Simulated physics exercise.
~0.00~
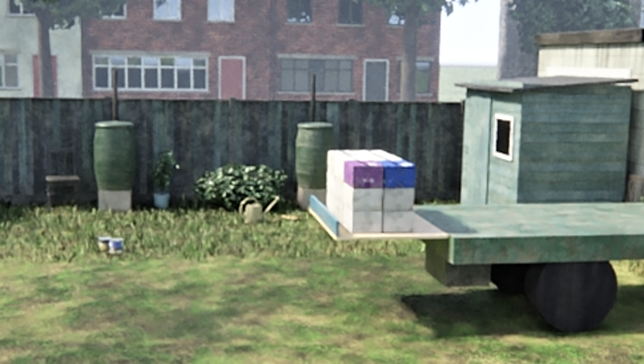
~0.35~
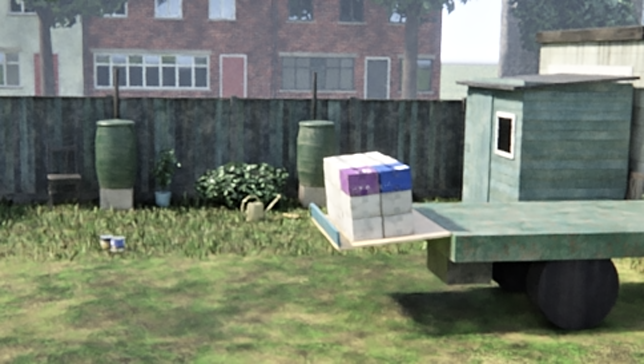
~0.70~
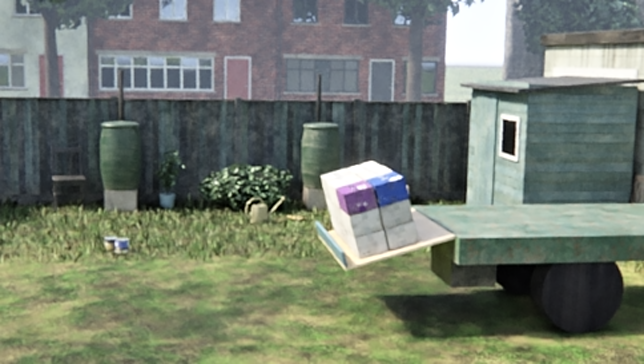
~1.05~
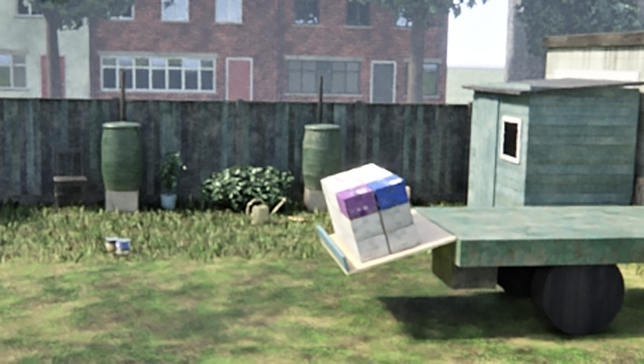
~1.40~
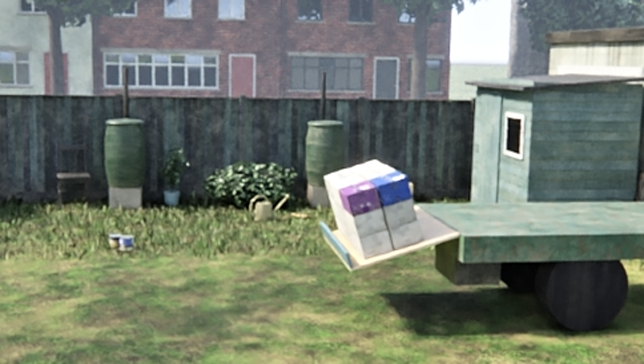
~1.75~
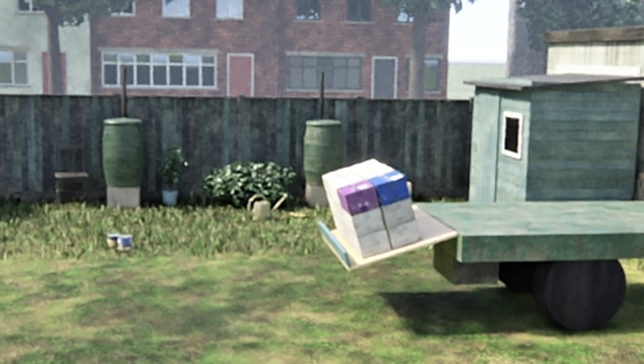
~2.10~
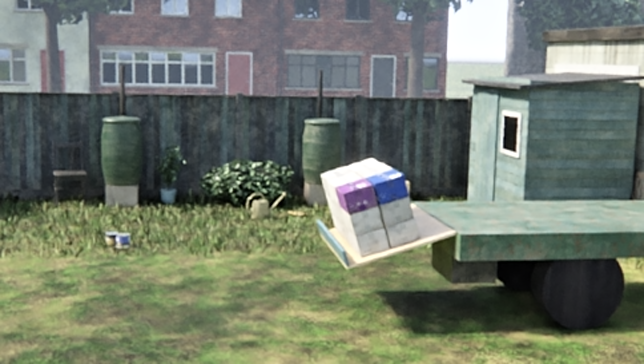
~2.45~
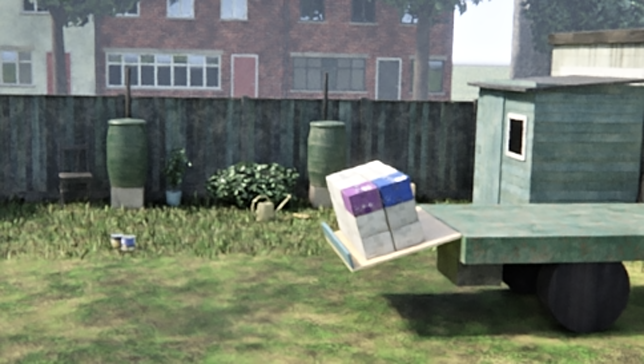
In this clip, a block of stacked pale parcels, with one purple and one blue among them, sits on a flap at the left end of a green flat-bed in a back yard. The flap's outer edge sinks, then holds at a slant, with the stack tilted but still together aboard.
